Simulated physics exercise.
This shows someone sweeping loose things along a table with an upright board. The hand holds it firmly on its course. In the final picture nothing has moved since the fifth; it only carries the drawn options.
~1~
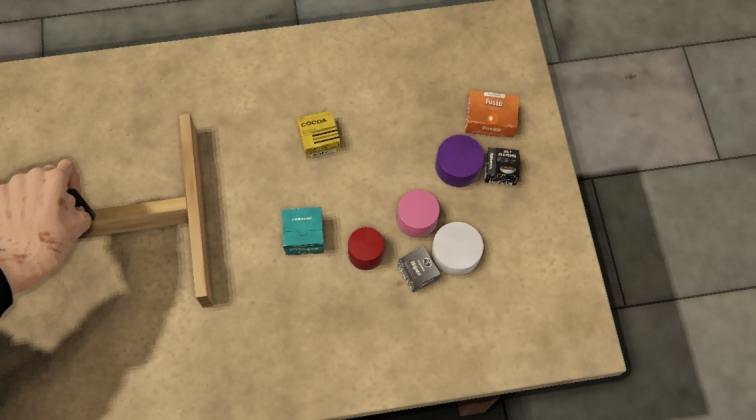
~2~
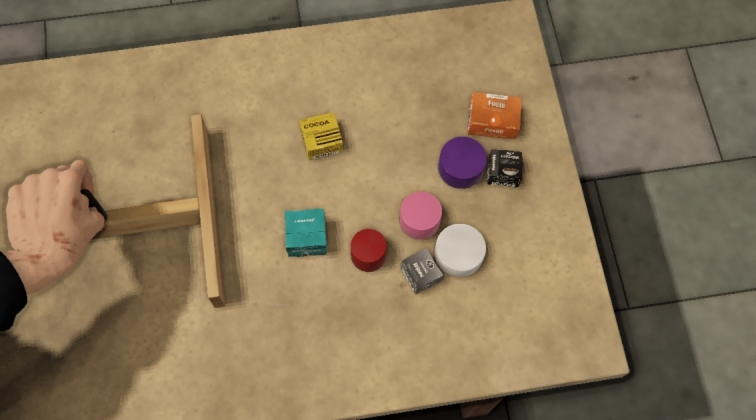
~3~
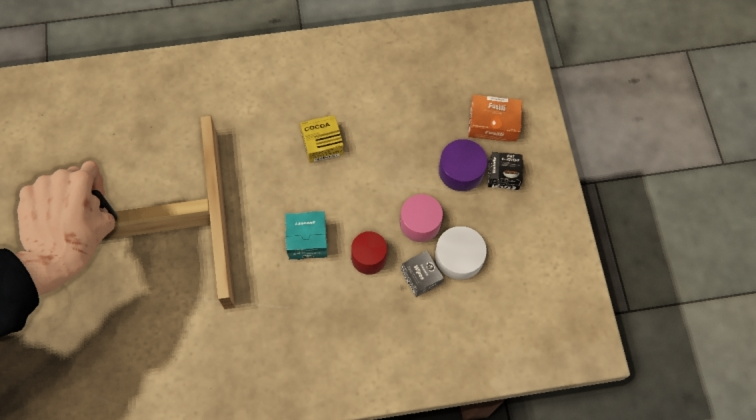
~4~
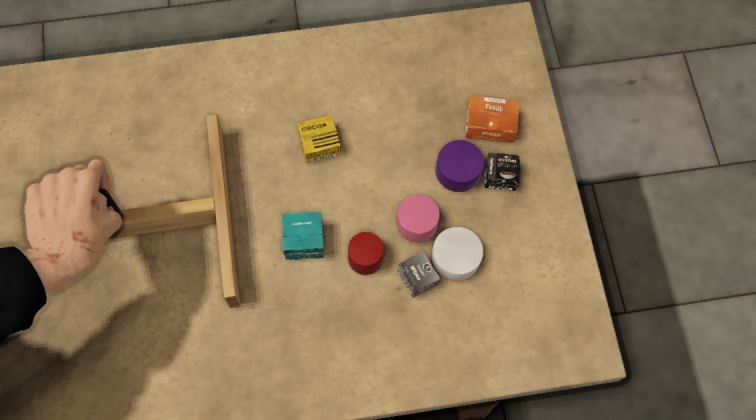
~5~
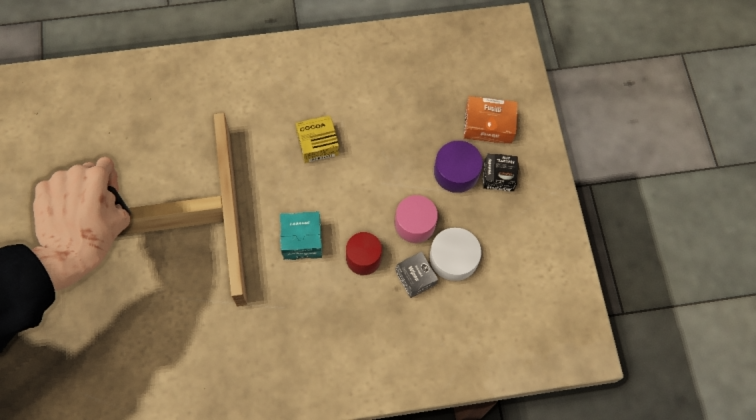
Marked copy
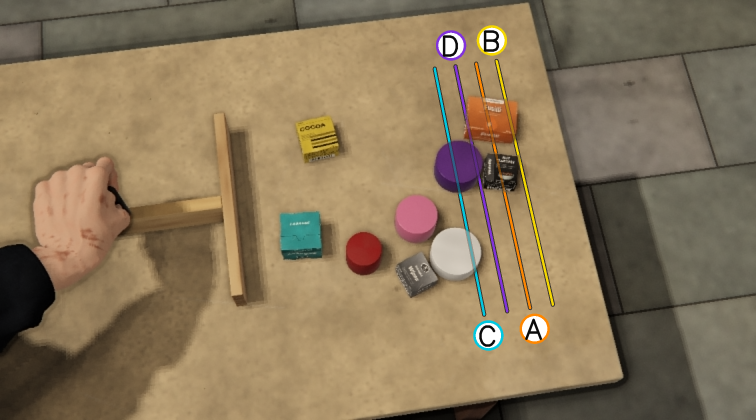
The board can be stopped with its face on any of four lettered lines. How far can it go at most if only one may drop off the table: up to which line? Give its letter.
As far as mark A.
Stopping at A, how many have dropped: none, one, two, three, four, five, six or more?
The count is none.
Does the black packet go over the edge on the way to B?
Yes.
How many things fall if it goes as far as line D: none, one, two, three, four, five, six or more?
By then, none.
On the marked copy, A at (502, 179); B at (523, 176); C at (458, 185); D at (480, 182).
Following A. Soon after the start, board (327, 187); yellow packet (344, 137); red tin (384, 260).
Later, board (427, 174); pink pot (495, 203); white pot (503, 253).
In the end, board (503, 164); orange box (549, 107); black packet (562, 164); none fallen.
As for the rest, B drops three; C is within the limit but short; D is within the limit but short.
